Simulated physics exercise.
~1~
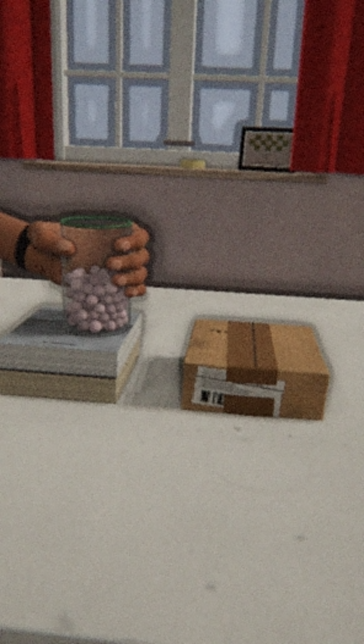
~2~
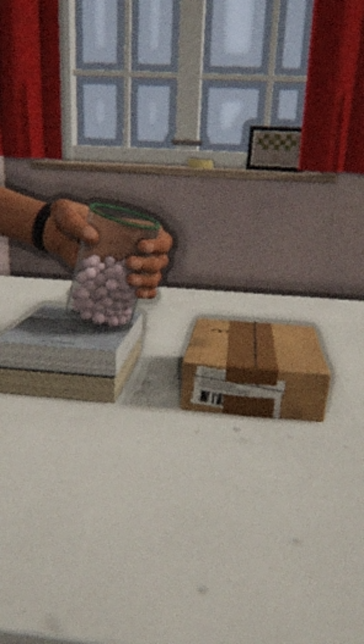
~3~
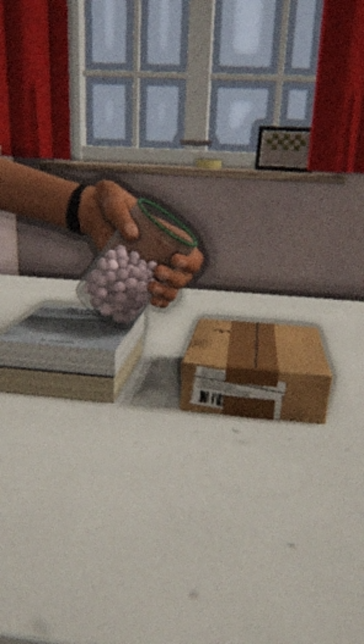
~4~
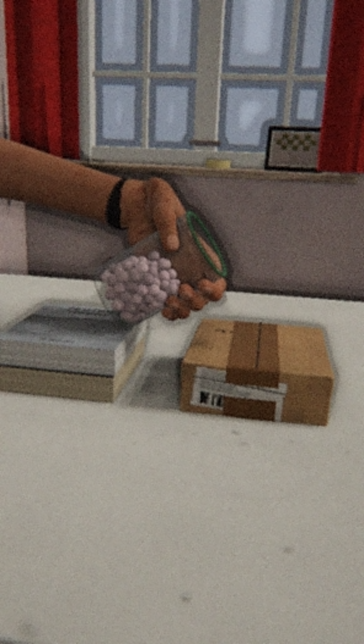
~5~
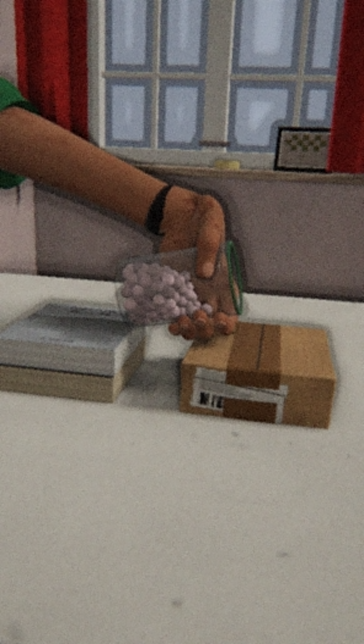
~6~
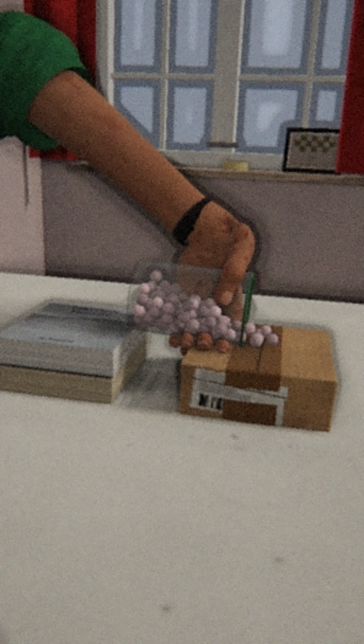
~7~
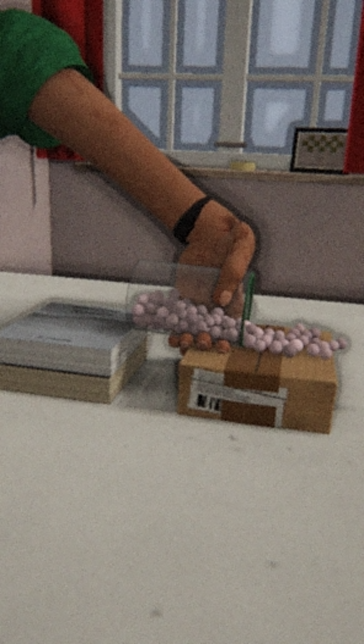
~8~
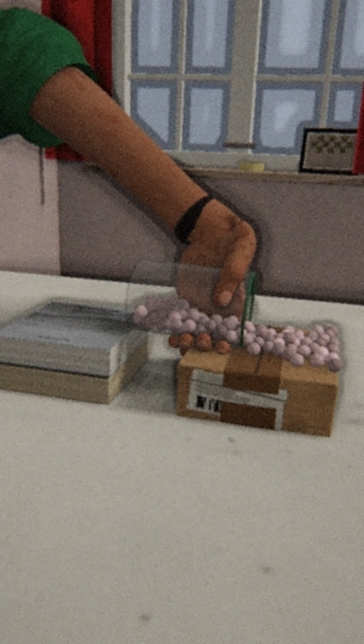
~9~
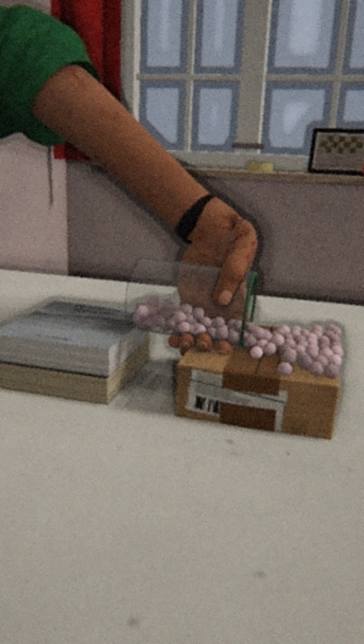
Pale pink beads spilling across a cardboard box as a hand tips a clear jar rightward onto its side, some staying inside.
